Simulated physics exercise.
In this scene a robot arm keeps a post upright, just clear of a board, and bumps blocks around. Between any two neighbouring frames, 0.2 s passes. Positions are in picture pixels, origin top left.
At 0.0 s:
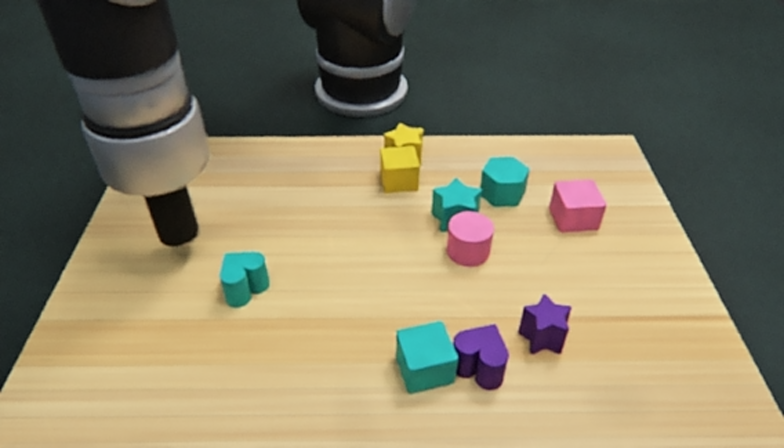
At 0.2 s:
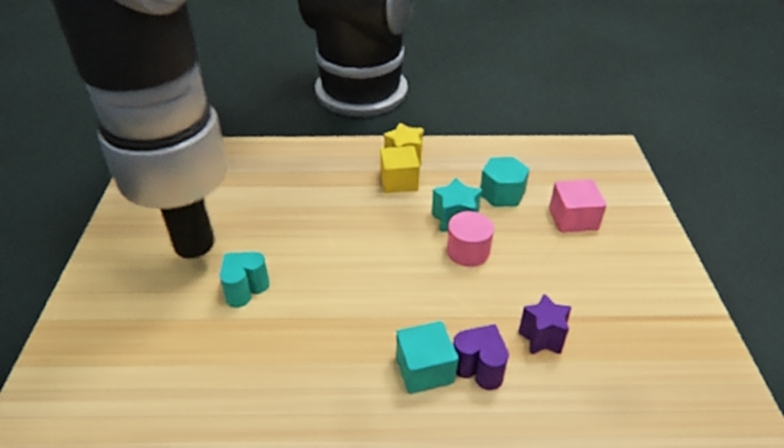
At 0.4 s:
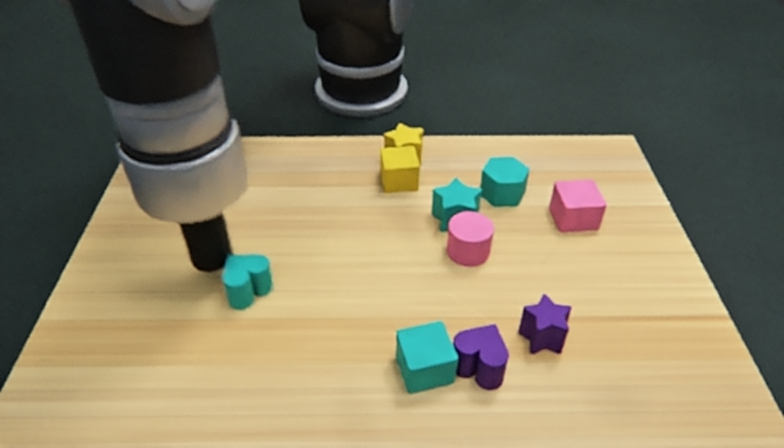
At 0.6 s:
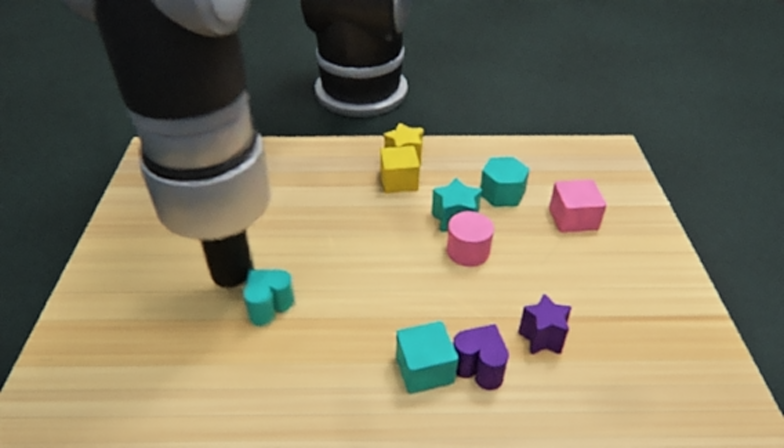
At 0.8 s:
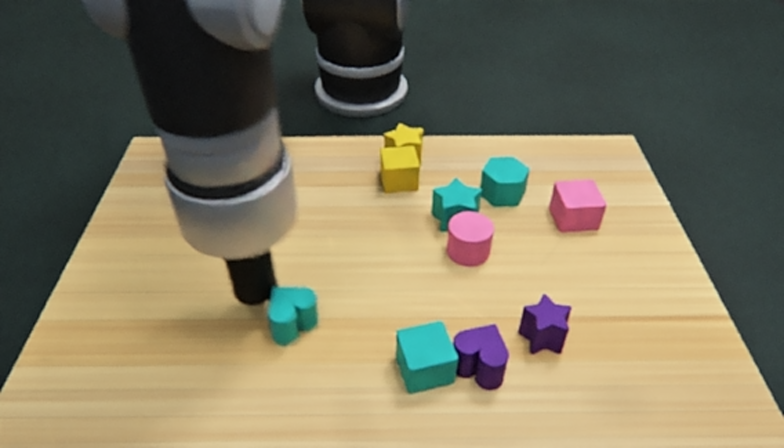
A robot arm moves right and pushes the turquoise heart diagonally toward the viewer's right.
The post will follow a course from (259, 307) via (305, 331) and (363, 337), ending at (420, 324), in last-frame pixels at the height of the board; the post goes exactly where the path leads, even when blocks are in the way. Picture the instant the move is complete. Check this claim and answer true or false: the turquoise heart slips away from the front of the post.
The claim holds.
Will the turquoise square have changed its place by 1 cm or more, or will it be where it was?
By then it is still where it was.
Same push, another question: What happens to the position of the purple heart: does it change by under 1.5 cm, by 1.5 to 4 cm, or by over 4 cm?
It falls in the under 1.5 cm band.
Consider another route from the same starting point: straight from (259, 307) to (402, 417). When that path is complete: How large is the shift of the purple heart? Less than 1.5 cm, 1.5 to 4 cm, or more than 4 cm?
The move is short, under 1.5 cm.
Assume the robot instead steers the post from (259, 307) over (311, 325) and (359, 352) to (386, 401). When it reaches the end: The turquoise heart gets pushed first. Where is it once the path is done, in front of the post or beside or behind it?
In front, I predict.
The first path, step by step. One third of the way, post (303, 315); turquoise heart (331, 330), turned 40° clockwise.
Two thirds of the way, post (363, 321); turquoise heart (366, 348), turned 70° clockwise.
At the end, post (421, 308); turquoise heart (366, 348), turned 70° clockwise; turquoise square still; purple heart still.
